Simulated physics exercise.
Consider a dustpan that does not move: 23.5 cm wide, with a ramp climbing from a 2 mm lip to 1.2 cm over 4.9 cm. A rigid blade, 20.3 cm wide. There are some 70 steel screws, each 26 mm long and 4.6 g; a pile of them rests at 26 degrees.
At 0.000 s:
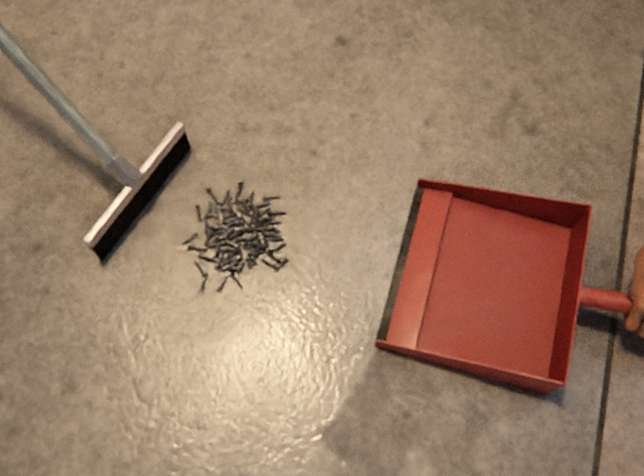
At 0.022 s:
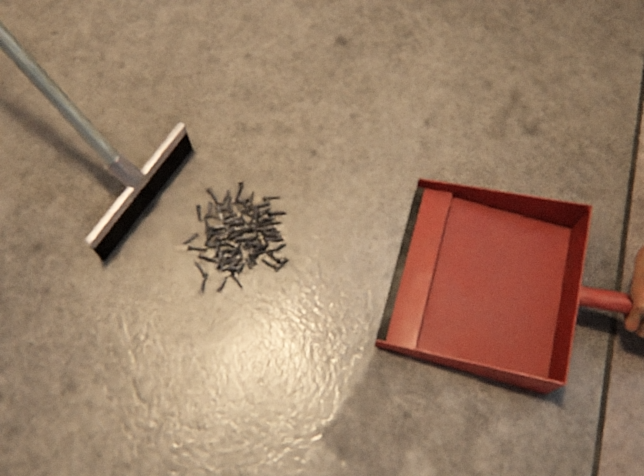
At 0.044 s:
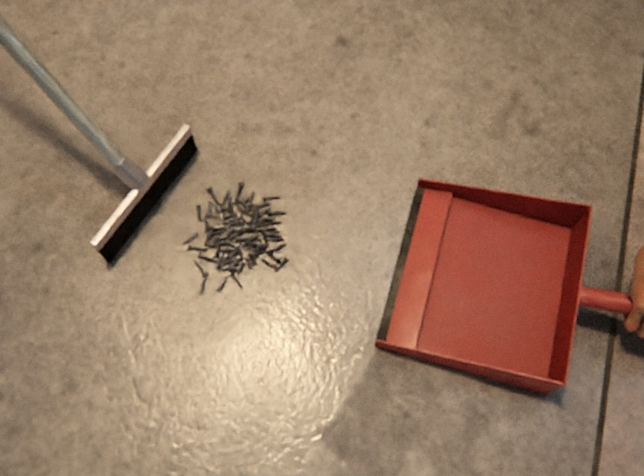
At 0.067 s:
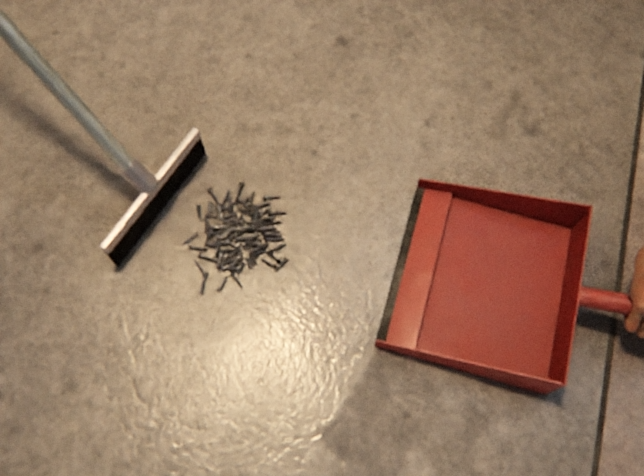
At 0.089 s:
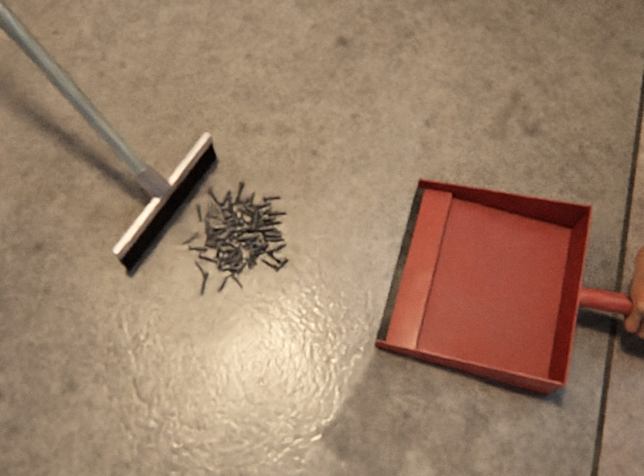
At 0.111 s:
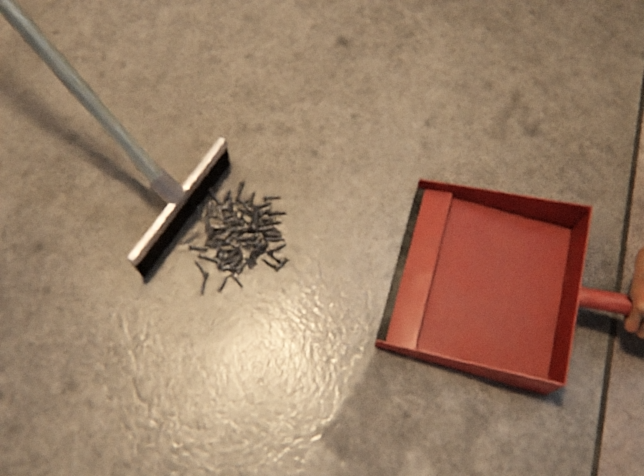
A hand holds a red dustpan still as a blade slides right, closer to piled screws.
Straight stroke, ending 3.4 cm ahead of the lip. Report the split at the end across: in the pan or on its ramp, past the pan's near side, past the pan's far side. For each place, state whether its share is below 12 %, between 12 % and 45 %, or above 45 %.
Pan: An intermediate share, near side: An intermediate share, far side: A minor share.
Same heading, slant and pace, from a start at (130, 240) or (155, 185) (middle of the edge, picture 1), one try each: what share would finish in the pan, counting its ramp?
Close to 25 in a hundred, then close to 20 in a hundred.
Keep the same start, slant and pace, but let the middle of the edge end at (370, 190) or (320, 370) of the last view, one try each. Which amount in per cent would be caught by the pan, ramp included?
Some 10 in a hundred and 10 in a hundred.
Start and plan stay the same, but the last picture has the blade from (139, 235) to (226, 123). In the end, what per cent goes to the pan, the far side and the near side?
Pan: 5, far side: 0, near side: 0.
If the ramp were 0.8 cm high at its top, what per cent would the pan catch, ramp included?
30 %.
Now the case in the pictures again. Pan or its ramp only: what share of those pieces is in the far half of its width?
Roughly 20 percent.
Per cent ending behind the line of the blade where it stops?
Roughly 5 per cent of it.
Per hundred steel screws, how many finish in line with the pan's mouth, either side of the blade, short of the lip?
Some 50 per cent end up there.
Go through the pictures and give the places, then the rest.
Blade from (90, 243) to (181, 129), moved 0.0 cm, 0 of the pieces shifted so far; middle of the pieces at (236, 235); pan at (492, 288), in the first frame.
Blade from (92, 243) to (182, 130), moved 0.2 cm, 0 of the pieces shifted so far; middle of the pieces at (236, 235), in the second frame.
Blade from (97, 245) to (187, 132), moved 1.0 cm, 0 of the pieces shifted so far; middle of the pieces at (237, 235), in the third frame.
Blade from (107, 249) to (196, 135), moved 2.3 cm, 0 of the pieces shifted so far; middle of the pieces at (237, 235), in the fourth frame.
Blade from (119, 254) to (208, 139), moved 4.0 cm, 0 of the pieces shifted so far; middle of the pieces at (237, 235), in the fifth frame.
Blade from (134, 260) to (223, 145), moved 6.2 cm, 0 of the pieces shifted so far; middle of the pieces at (237, 235); pan at (492, 289). Its pace works out near 1.02 m/s, heading 7 degrees towards the viewer's side, in the sixth frame.
After 0.24 s, middle of the blade 16 cm from the lip; 0 % over the lip, far side 0 %, near side 5 %.
After 0.32 s, middle of the blade 9 cm from the lip; 0 % over the lip, far side 0 %, near side 10 %.
After 0.54 s, middle of the blade 6 cm from the lip; 35 % over the lip, far side 0 %, near side 20 %.
By 1.6 s all is still; pan 30 %, near side 20 %, far side 0 %, in front of the lip or behind the blade 50 %.
